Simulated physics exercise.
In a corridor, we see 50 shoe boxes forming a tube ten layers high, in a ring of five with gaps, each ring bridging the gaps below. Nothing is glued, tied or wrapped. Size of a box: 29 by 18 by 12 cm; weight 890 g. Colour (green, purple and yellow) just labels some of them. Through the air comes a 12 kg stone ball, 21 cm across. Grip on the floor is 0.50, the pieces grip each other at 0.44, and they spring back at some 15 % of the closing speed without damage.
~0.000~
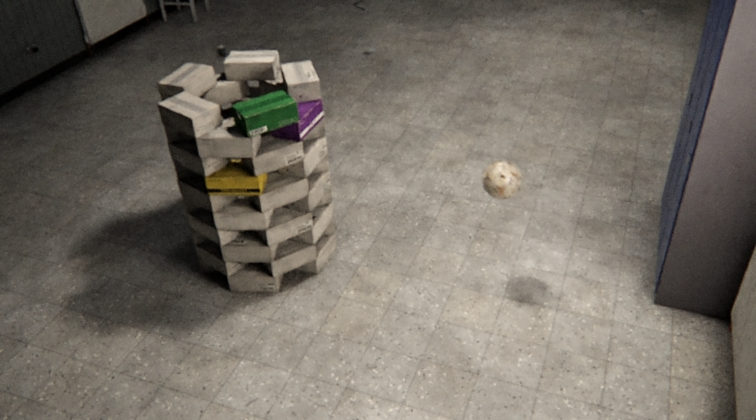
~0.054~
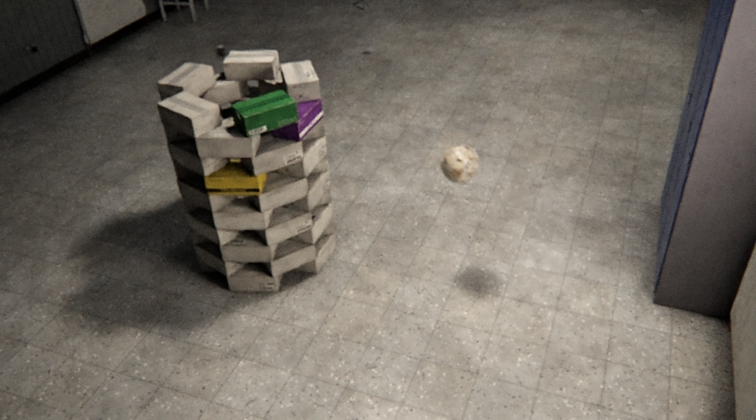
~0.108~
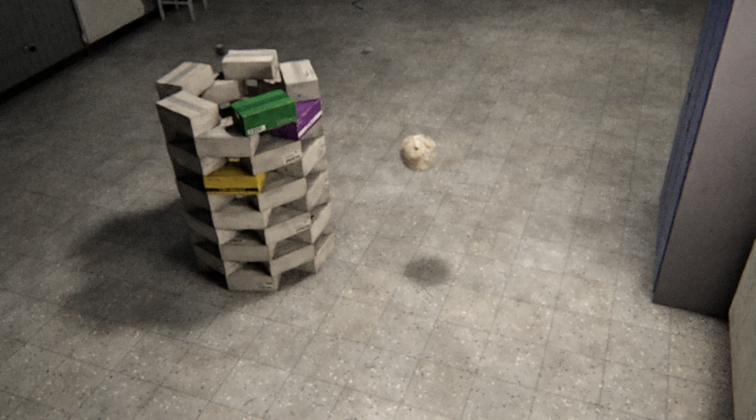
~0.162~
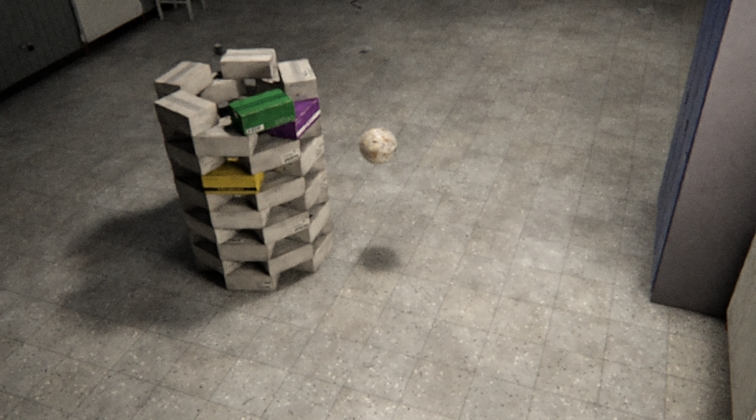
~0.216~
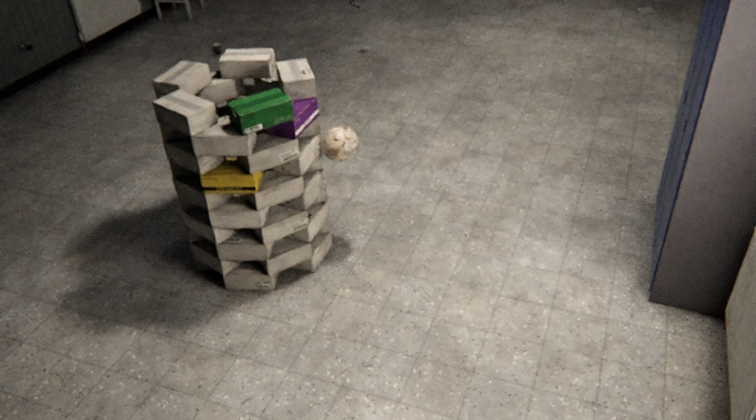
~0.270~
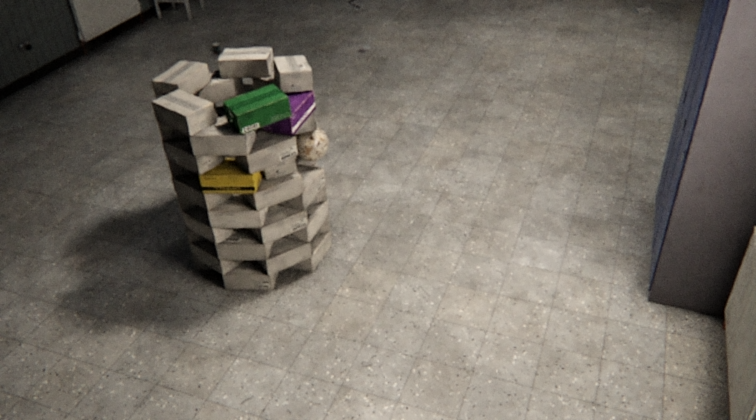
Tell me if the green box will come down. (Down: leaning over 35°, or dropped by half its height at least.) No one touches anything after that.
It falls.
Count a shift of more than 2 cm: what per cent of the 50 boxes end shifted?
65 per cent.
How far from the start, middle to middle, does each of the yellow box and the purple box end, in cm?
Moved: Yellow 5, purple 105.
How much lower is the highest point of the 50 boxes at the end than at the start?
Some 24 cm lower.
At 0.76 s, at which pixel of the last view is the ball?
Near (205, 158).
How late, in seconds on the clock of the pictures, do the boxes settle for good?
At about 3.5 s.
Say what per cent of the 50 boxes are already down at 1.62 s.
40 per cent by then.
After 0.76 s, ball still moving; 6 of the 50 boxes down; green box 32° from how it stood, 54 mm lower; purple box on its side.
After 1.62 s, ball still moving; 21 of the 50 boxes down; green box on its side; yellow box 27 mm from its place.
In the end (3.6 s), ball rolling away; 23 of the 50 boxes down; green box upside down; purple box 93 cm lower; yellow box 27 mm from its place. From the last view, middles, green box near (352, 286), purple box near (380, 257).
